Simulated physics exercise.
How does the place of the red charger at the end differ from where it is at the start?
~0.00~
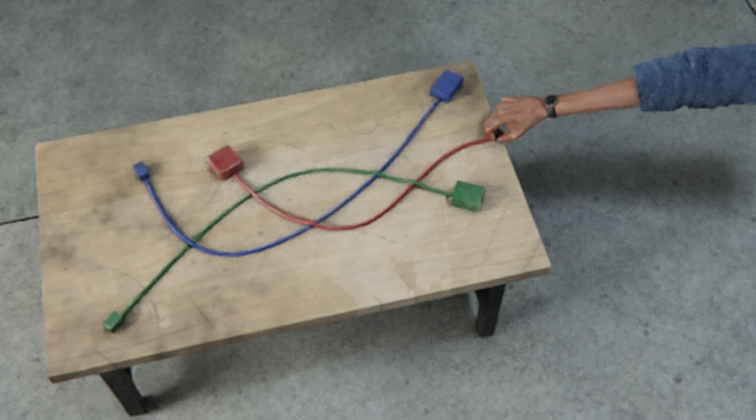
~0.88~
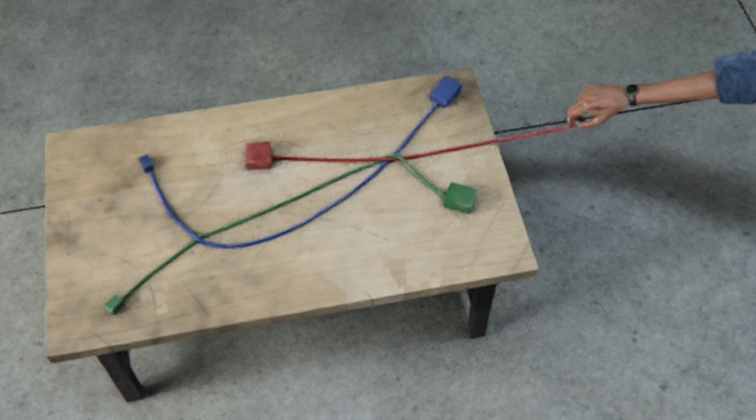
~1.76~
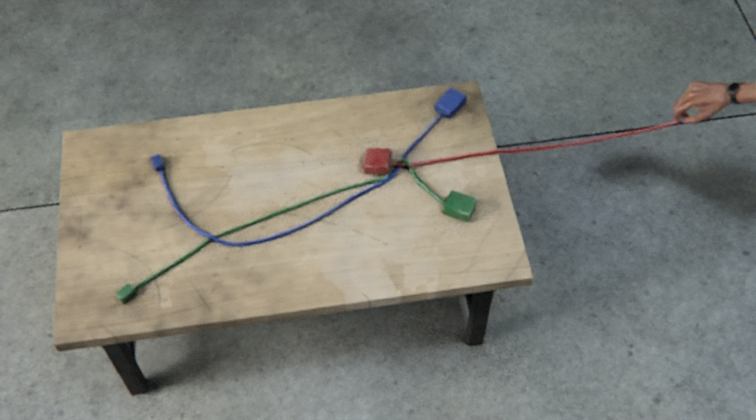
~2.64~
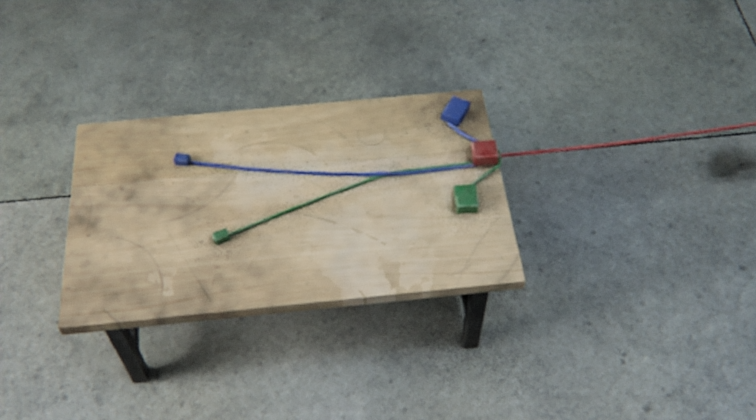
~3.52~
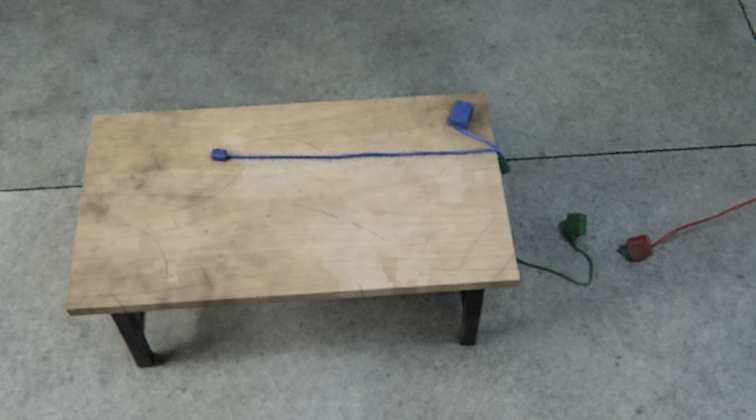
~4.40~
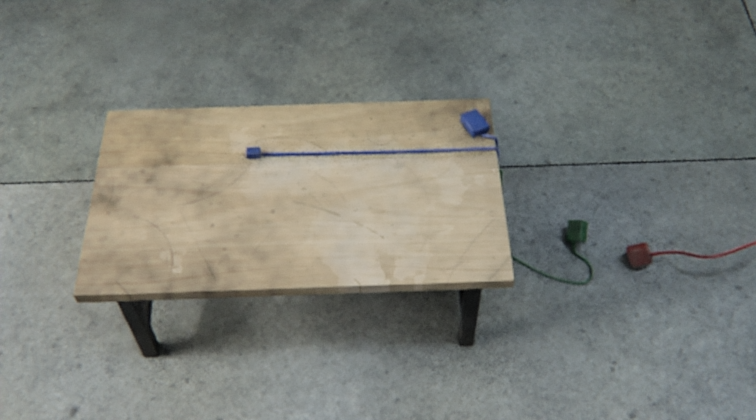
At the start the red charger sits on the left part of the wooden table top. At the end it lies on the floor to the right of the table.
